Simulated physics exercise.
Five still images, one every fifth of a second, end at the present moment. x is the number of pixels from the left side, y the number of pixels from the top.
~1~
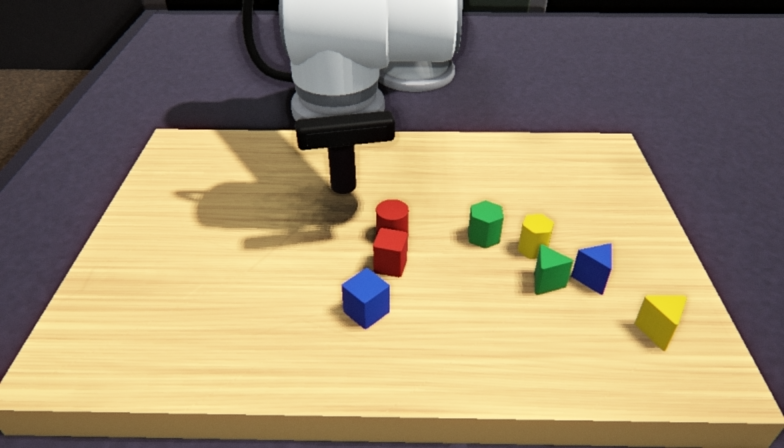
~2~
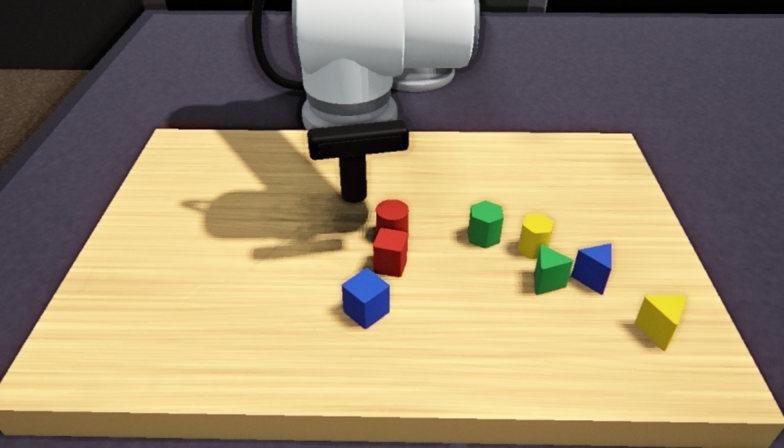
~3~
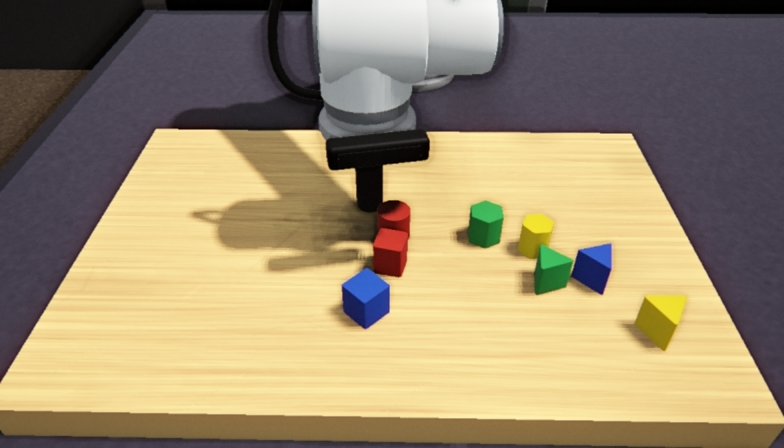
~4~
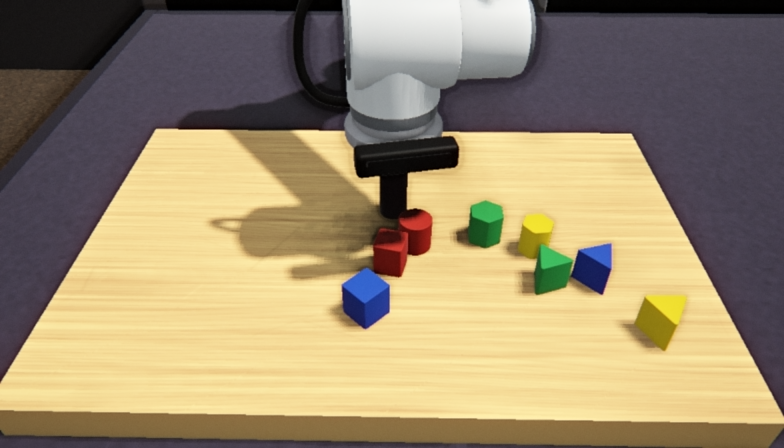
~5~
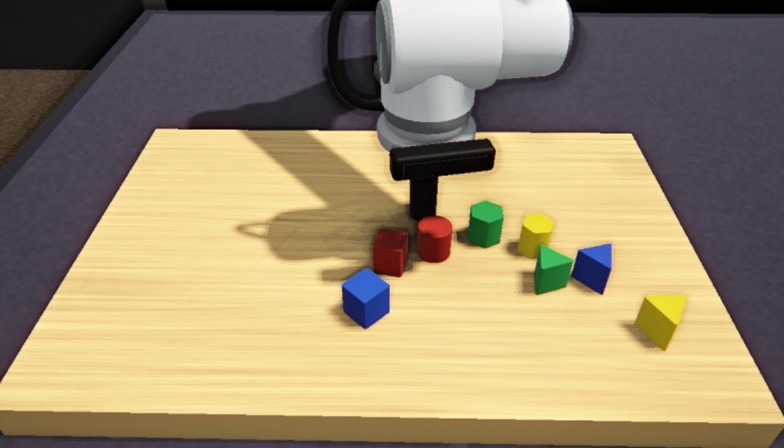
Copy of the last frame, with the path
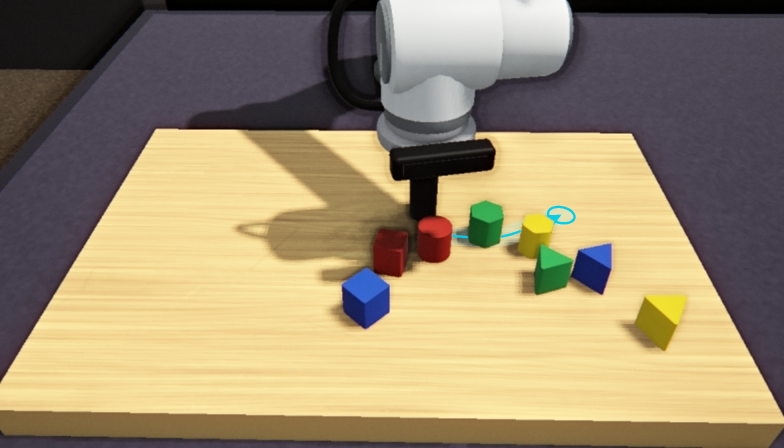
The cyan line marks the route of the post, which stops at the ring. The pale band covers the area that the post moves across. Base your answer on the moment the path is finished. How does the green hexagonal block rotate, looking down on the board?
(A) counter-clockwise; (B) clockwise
Letter B.
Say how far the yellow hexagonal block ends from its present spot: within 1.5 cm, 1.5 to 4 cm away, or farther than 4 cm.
Once the path is done, the yellow hexagonal block lies 1.5 to 4 cm from its present place.
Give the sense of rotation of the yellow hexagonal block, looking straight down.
From above, the yellow hexagonal block will be seen to turn clockwise.
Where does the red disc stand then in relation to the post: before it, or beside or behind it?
The post passes it.
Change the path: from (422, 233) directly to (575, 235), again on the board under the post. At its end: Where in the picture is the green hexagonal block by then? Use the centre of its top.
Its top face will be centred at roughly (604, 227).
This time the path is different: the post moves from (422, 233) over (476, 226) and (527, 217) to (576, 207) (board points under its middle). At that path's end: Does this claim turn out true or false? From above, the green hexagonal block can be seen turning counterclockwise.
The claim does not hold.
Drawn move, from (422, 233) by way of (474, 238) and (522, 231) to (561, 215).
The first path, step by step. One third of the way, post (476, 218); red disc (448, 229); green hexagonal block (507, 212).
Two thirds of the way, post (526, 211); red disc (448, 229); green hexagonal block (557, 206); yellow hexagonal block (569, 226), turned 90° clockwise.
At the end, post (566, 196); red square piece still; red disc (448, 229); green hexagonal block (591, 203), turned 60° clockwise; yellow hexagonal block (569, 226), turned 90° clockwise.
